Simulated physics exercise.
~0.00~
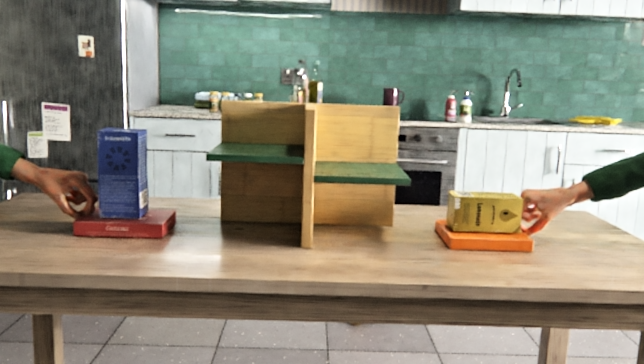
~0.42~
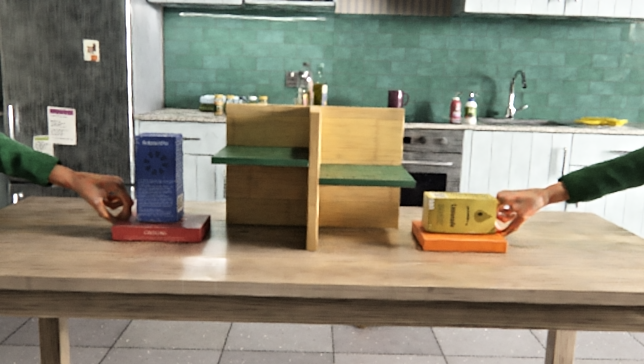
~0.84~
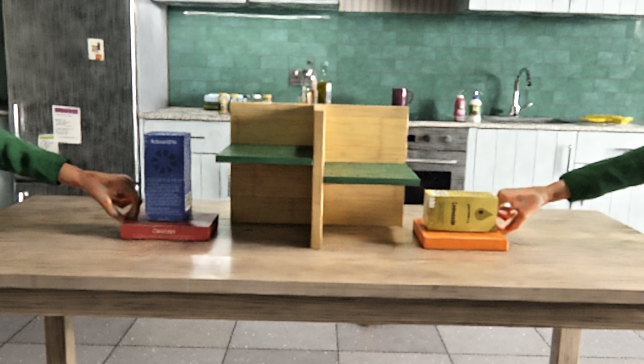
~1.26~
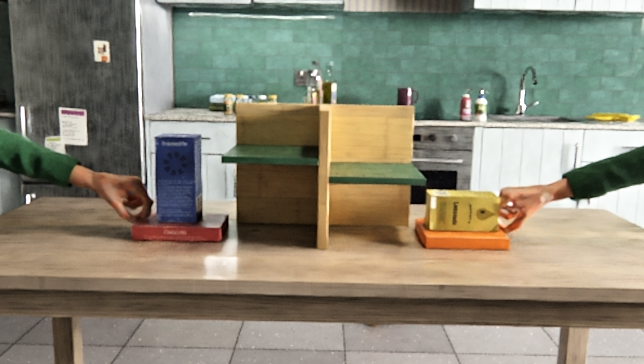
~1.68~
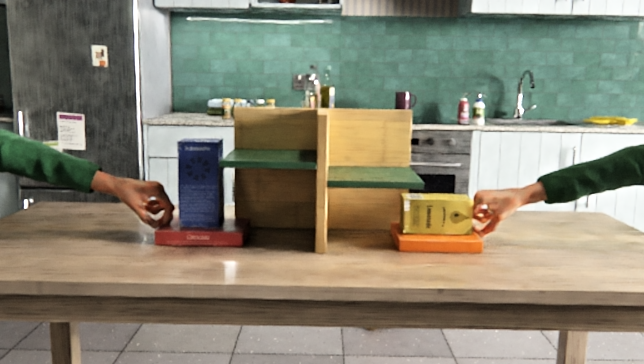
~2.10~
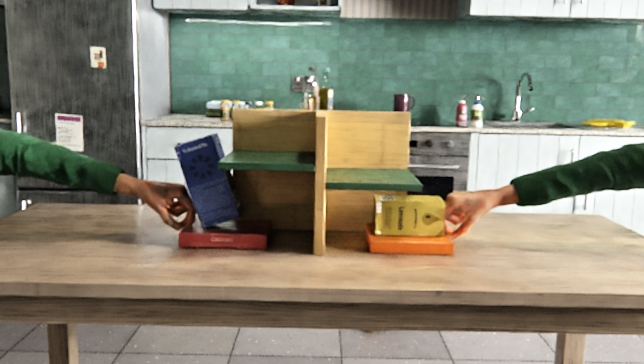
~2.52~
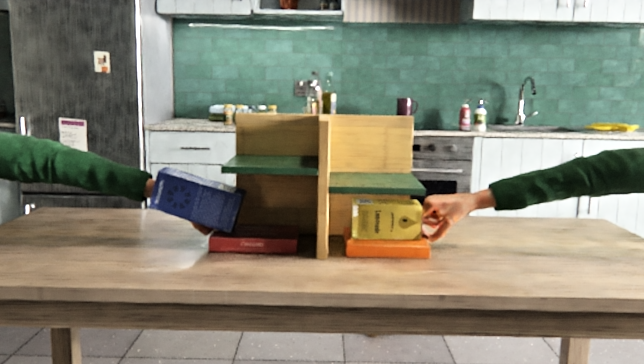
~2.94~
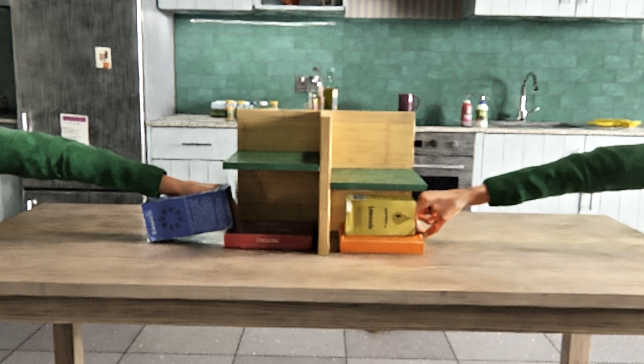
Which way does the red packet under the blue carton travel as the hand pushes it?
The red packet slides to the right, toward the middle of the rack.
